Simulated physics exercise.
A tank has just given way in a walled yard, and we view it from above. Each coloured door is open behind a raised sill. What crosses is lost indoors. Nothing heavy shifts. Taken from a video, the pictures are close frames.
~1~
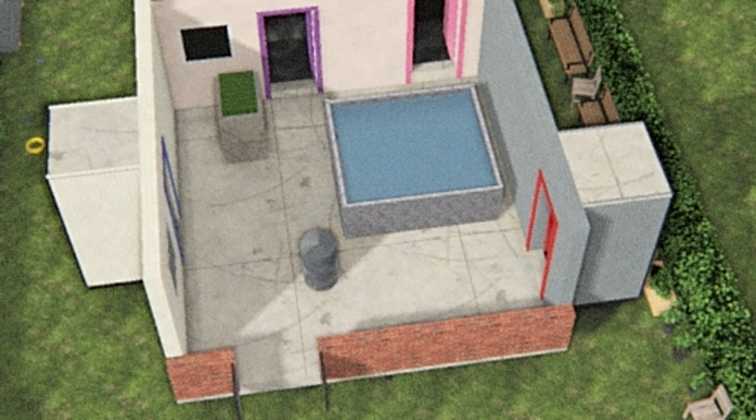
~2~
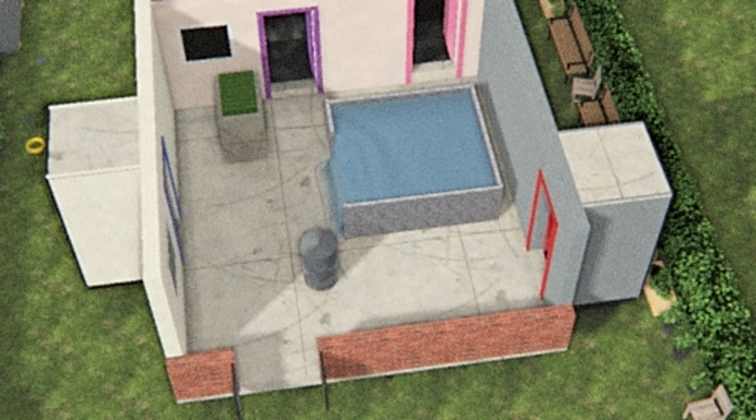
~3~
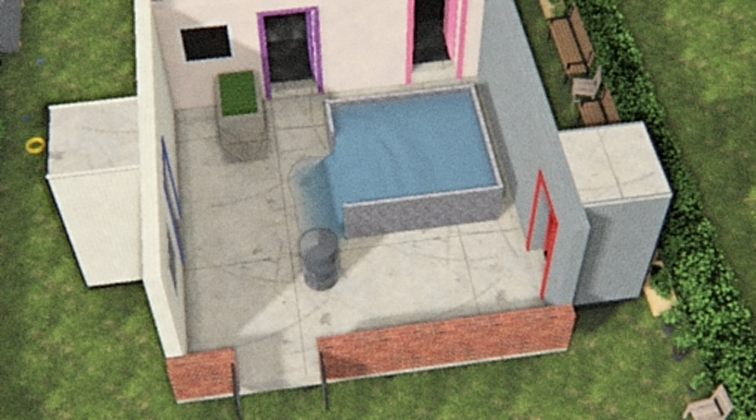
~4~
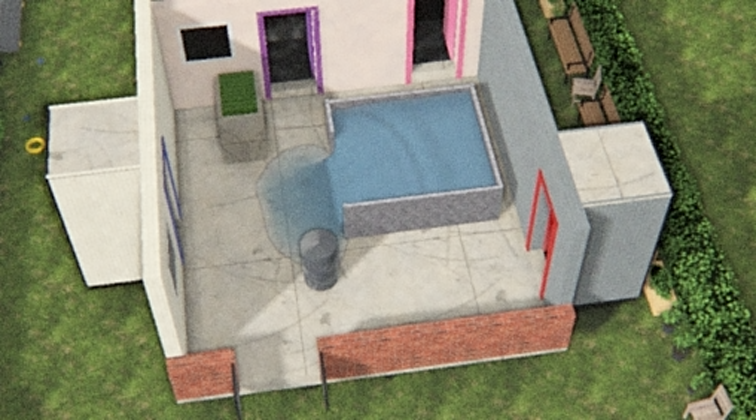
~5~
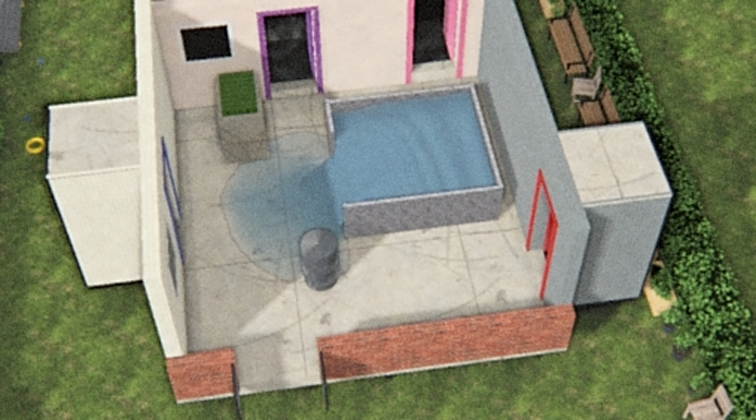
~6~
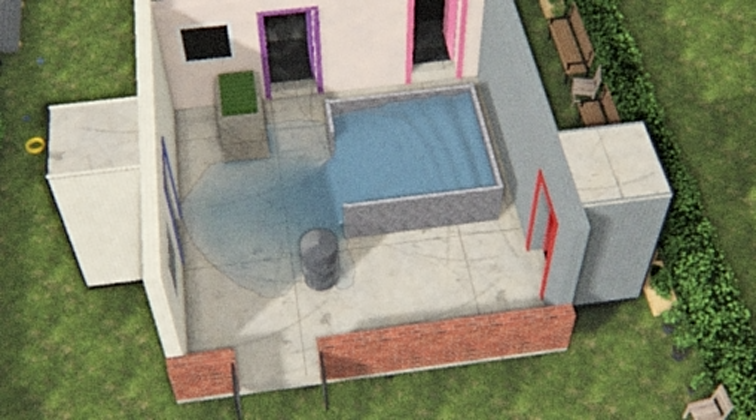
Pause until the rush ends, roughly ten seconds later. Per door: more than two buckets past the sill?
One by one: I expect the purple door to let through an acceptable amount. I expect the pink door to let through an acceptable amount. I expect the red door to let through too much. I expect the blue door to let through too much.
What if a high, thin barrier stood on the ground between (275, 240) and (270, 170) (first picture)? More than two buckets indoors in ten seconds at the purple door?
Here's how it goes: The purple door ends up swamped.
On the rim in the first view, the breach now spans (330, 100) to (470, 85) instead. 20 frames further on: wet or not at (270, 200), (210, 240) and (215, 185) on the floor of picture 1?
Submerged, submerged, submerged.
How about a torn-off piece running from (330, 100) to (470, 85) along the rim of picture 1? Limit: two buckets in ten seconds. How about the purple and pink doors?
Note - purple door: Past the mark, pink door: Past the mark.
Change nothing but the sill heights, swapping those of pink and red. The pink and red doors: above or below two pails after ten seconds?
Pink door runs over, red door stays within.
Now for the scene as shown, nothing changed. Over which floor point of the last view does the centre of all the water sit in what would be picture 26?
It is around (314, 206).
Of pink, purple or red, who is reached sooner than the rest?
I'd say it's the door marked purple.
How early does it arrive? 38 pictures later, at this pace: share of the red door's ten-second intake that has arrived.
Roughly 30 per cent.
A moment on, water covers 35 % of the floor; the purple door wet at the sill, nothing in, the pink door not reached, the red door not reached, the blue door far over two buckets in.
Next, water covers 50 % of the floor; the purple door wet at the sill, nothing in, the pink door not reached, the red door not reached, the blue door far over two buckets in.
Then, water covers 65 % of the floor; the purple door wet at the sill, nothing in, the pink door not reached, the red door not reached, the blue door far over two buckets in.
Later, water covers 100 % of the floor; the purple door wet at the sill, nothing in, the pink door wet at the sill, nothing in, the red door over two buckets in, the blue door far over two buckets in.
In the end, water covers 100 % of the floor; the purple door wet at the sill, nothing in, the pink door wet at the sill, nothing in, the red door far over two buckets in, the blue door far over two buckets in.
